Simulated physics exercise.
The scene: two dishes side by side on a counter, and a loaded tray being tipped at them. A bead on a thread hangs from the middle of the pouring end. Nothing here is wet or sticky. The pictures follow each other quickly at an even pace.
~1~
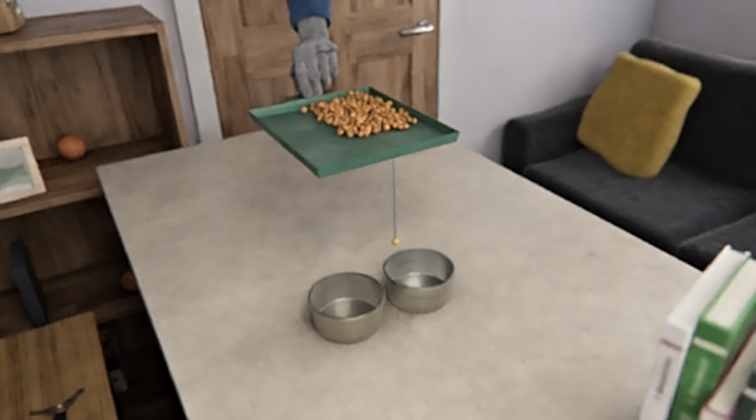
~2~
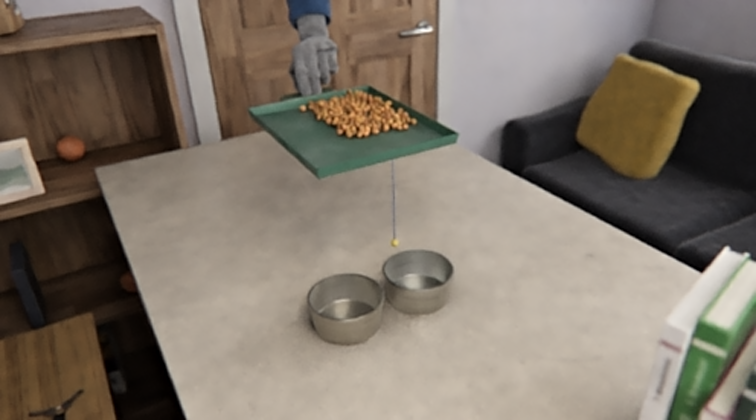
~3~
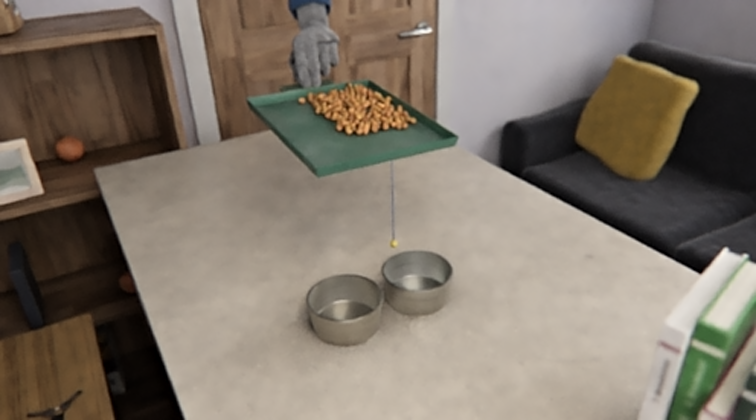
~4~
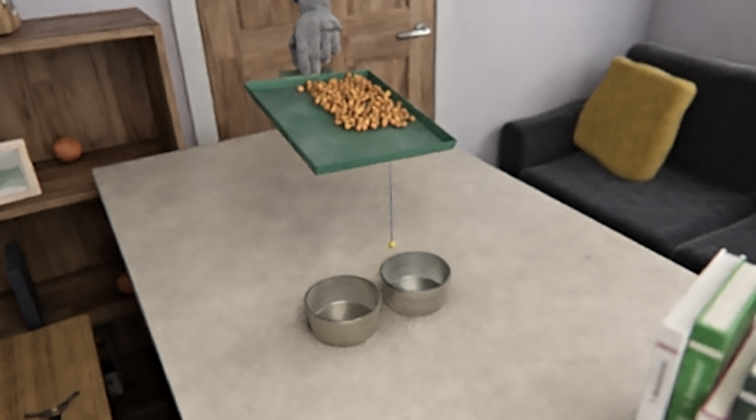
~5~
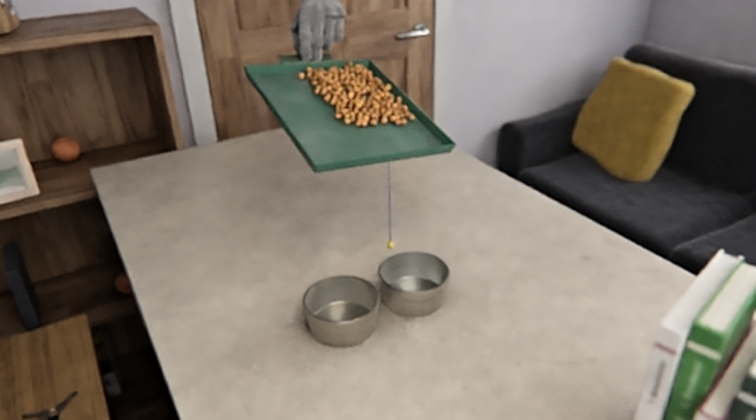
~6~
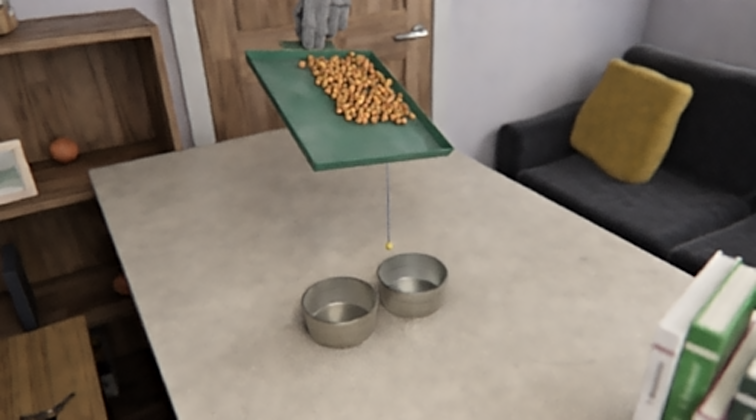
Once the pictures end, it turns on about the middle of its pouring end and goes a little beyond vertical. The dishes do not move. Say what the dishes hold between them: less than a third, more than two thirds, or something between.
In the dishes lies less than a third of it.
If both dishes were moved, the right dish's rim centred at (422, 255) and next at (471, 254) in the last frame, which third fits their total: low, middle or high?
In turn: In the middle band; in the middle band.
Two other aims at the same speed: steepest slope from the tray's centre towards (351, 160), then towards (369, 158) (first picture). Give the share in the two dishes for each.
The first gives 60 %, the second 60 %.
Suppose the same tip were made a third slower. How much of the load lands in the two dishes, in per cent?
Roughly 10 in a hundred.
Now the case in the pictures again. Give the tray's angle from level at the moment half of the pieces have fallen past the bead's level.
At some 100 degrees.
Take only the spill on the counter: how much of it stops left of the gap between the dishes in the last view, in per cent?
It comes to 0 per cent or so.
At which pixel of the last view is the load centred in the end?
Near (454, 272).
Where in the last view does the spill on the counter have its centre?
Near (457, 268).
Soon after the last picture, tray tipped steeply; most on the tray; a small part in the air.
A little later, tray tipped past a quarter turn; a small part on the tray; a small part in the right dish; about half outside both; about a quarter in the air.
Later still, tray tipped past a quarter turn; about a quarter in the right dish; most outside both.
At rest, tray tipped past a quarter turn; none in the left dish; about a quarter in the right dish; most outside both.
